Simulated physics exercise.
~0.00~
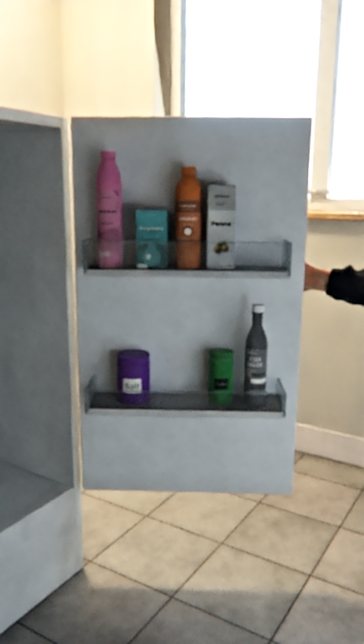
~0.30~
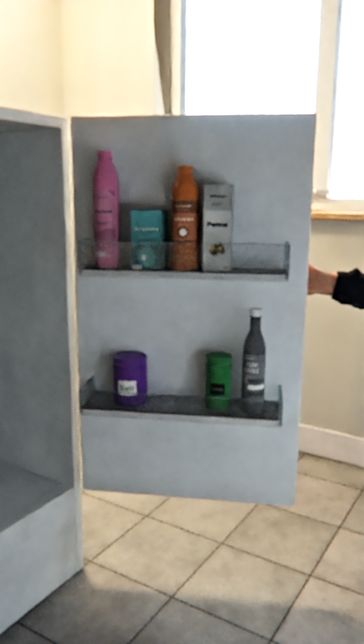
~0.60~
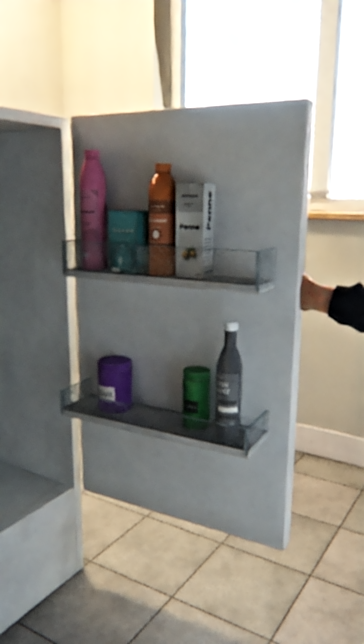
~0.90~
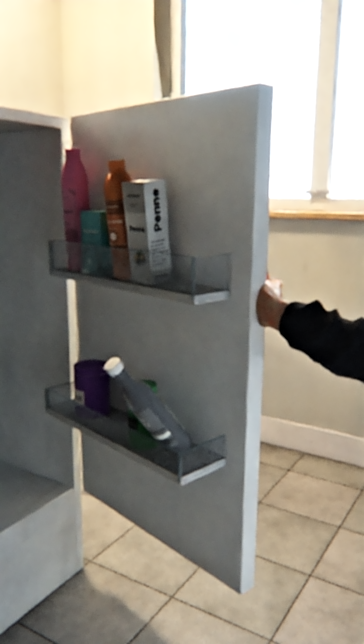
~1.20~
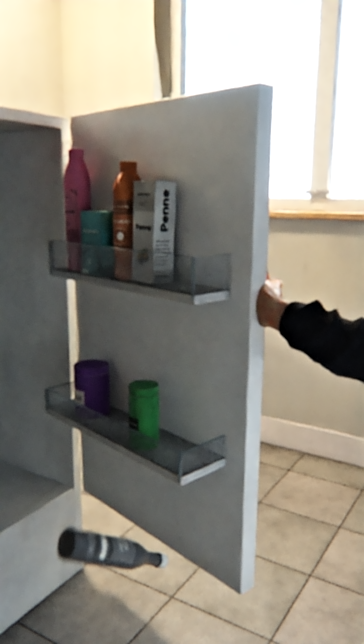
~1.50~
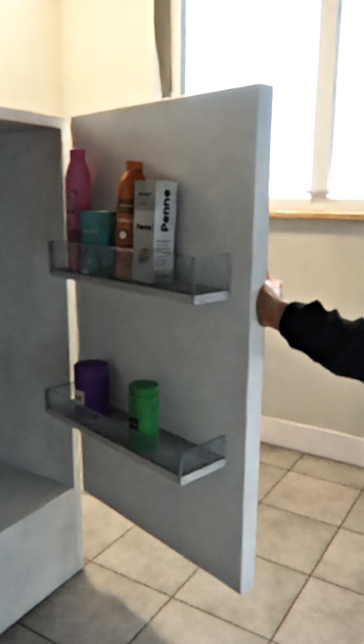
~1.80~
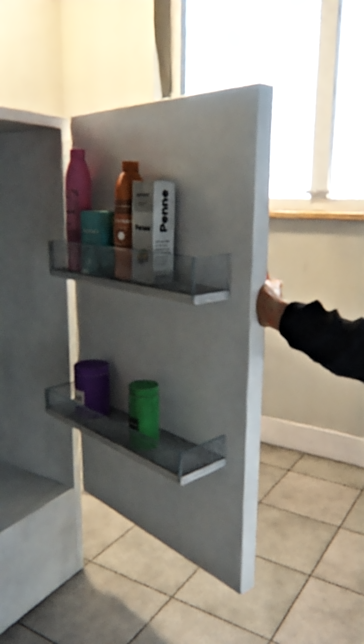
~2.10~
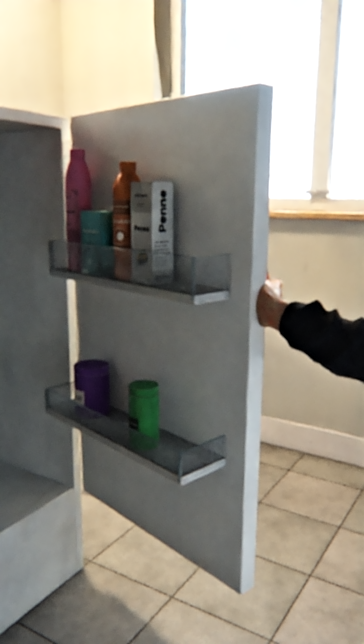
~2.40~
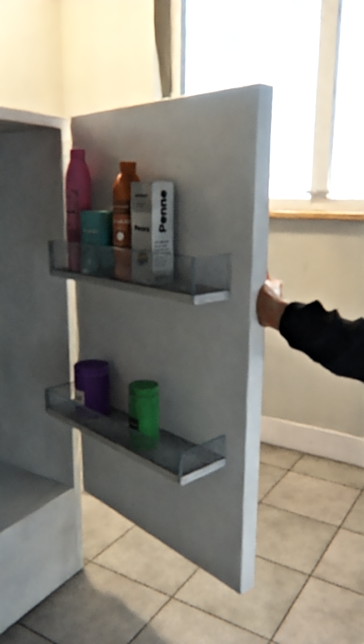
The clip shows a hand swinging a grey door with two racks of bottles, jars and cartons until it stops abruptly; the grey bottle tips over the lower rack's rail and falls out of view, while the other items remain standing in their racks.
